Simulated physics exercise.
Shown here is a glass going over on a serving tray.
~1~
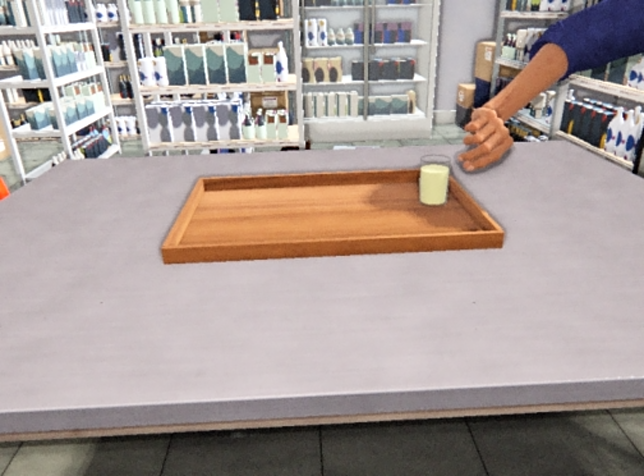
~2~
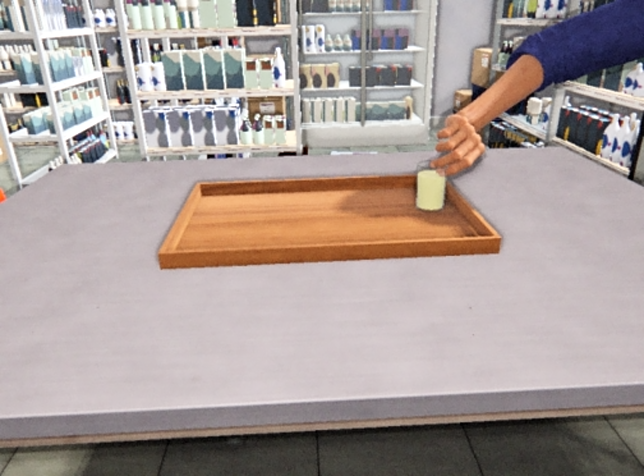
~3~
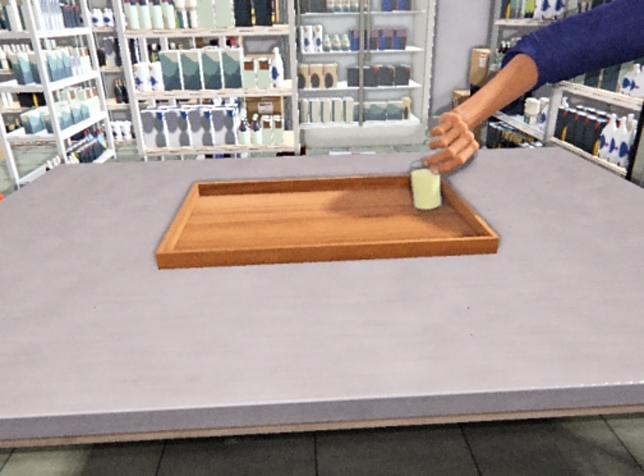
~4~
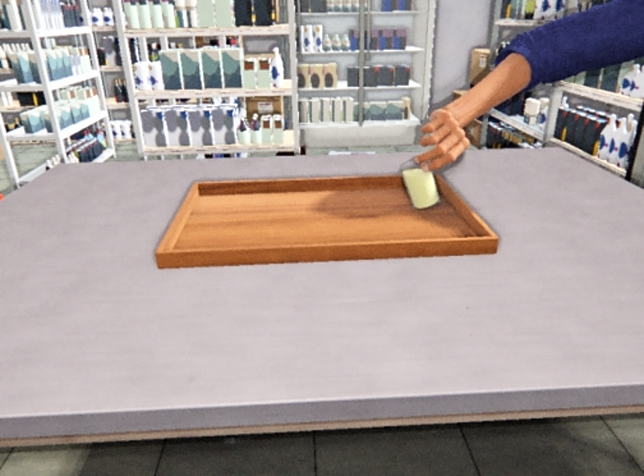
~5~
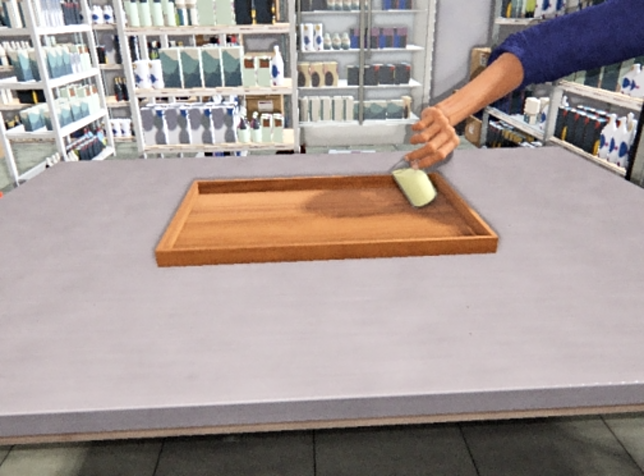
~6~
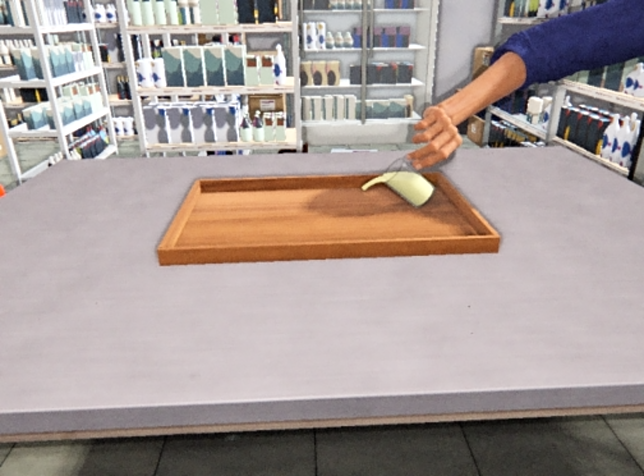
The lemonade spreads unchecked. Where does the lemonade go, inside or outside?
In the end it stays in the tray.
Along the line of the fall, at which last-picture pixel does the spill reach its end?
Spill front, last frame: Approx. (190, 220).
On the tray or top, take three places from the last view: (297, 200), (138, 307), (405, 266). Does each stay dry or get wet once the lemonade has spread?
The opening spot comes out in the spill, the second out of the spill, the closing one out of the spill.
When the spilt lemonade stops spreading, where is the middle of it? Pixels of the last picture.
Roughly at (259, 214).
Soon after, the glass lies in the tray; the puddle covers about as much as a plate; all of it is inside the rim.
Later, the puddle covers about as much as a tray; all of it is inside the rim.
In the end, the puddle covers about as much as a tray; all of it is inside the rim.
